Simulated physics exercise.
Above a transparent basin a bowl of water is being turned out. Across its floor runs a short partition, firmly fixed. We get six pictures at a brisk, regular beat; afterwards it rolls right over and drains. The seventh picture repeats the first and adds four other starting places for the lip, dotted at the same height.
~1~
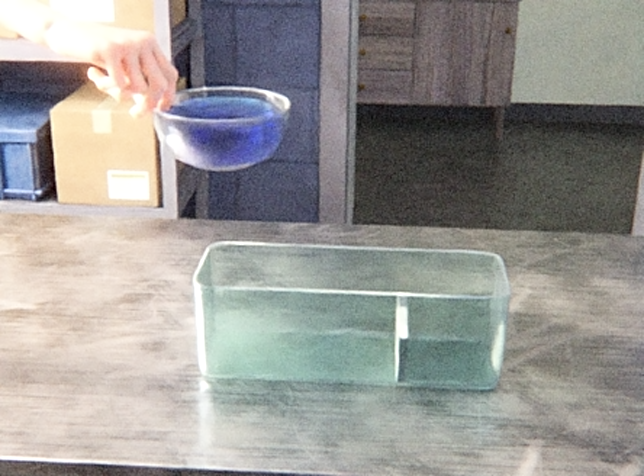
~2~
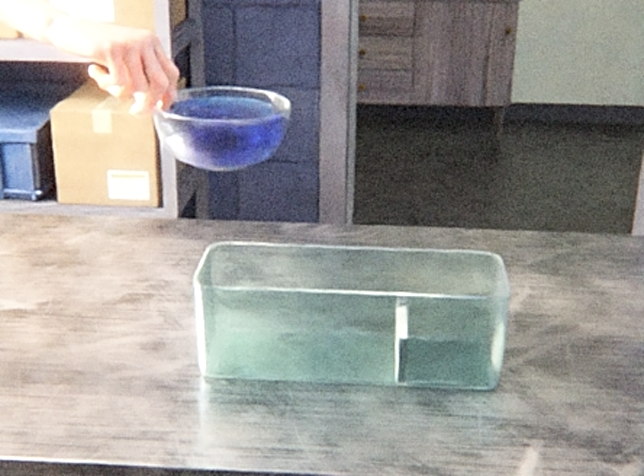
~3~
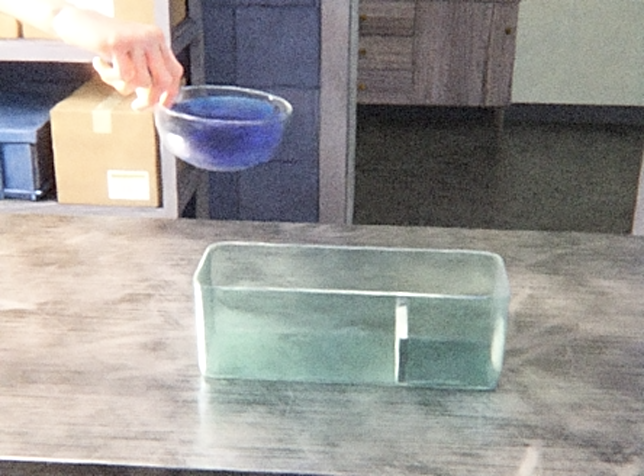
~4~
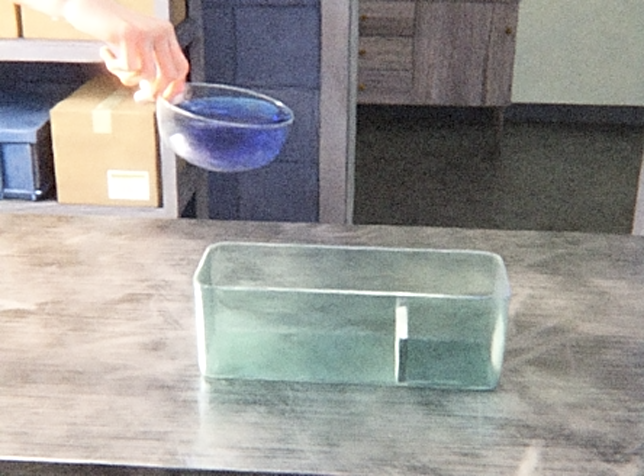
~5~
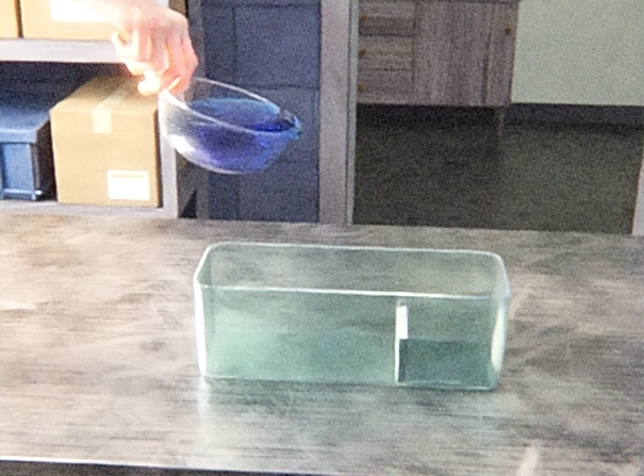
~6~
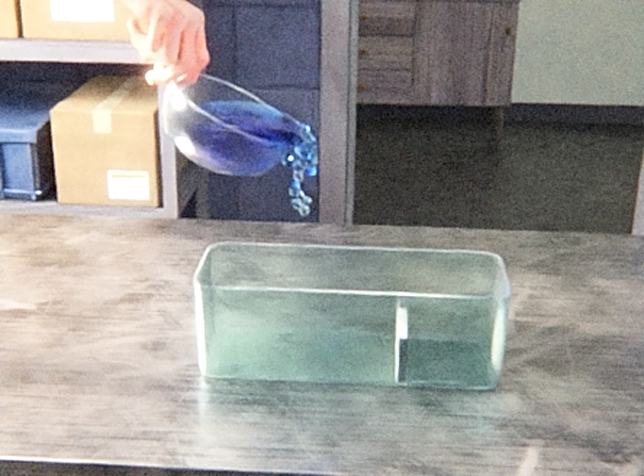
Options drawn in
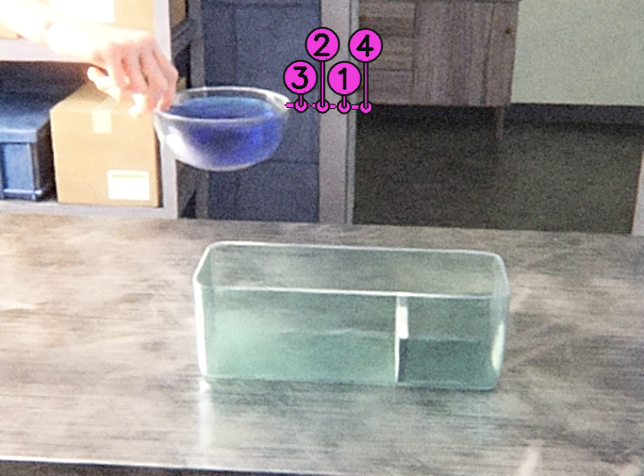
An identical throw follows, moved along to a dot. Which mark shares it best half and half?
The best place is 1.
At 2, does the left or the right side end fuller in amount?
The left side.
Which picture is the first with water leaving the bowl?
In picture 5.
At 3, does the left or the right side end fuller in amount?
The left side.
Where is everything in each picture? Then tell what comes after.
In the first picture, upright, lip at (287, 105); basin from (200, 372) to (499, 385); top of the wall at (403, 313); nothing has left yet.
In the second picture, upright, lip at (287, 106); nothing has left yet.
In the third picture, tipped about 5°, lip at (289, 110); nothing has left yet.
In the fourth picture, tipped about 11°, lip at (291, 117); nothing has left yet.
In the fifth picture, tipped about 18°, lip at (292, 126); water is over the lip, down to (296, 133).
In the sixth picture, tipped about 27°, lip at (293, 137); water is over the lip, down to (304, 208).
In magenta, 1 at (344, 106); 2 at (322, 106); 3 at (300, 105); 4 at (365, 107).
For place 1, about 47 % ends left of the wall and 52 % right of it.
For place 2, about 82 % ends left of the wall and 17 % right of it.
For place 3, about 98 % ends left of the wall and 2 % right of it.
For place 4, about 24 % ends left of the wall and 75 % right of it.
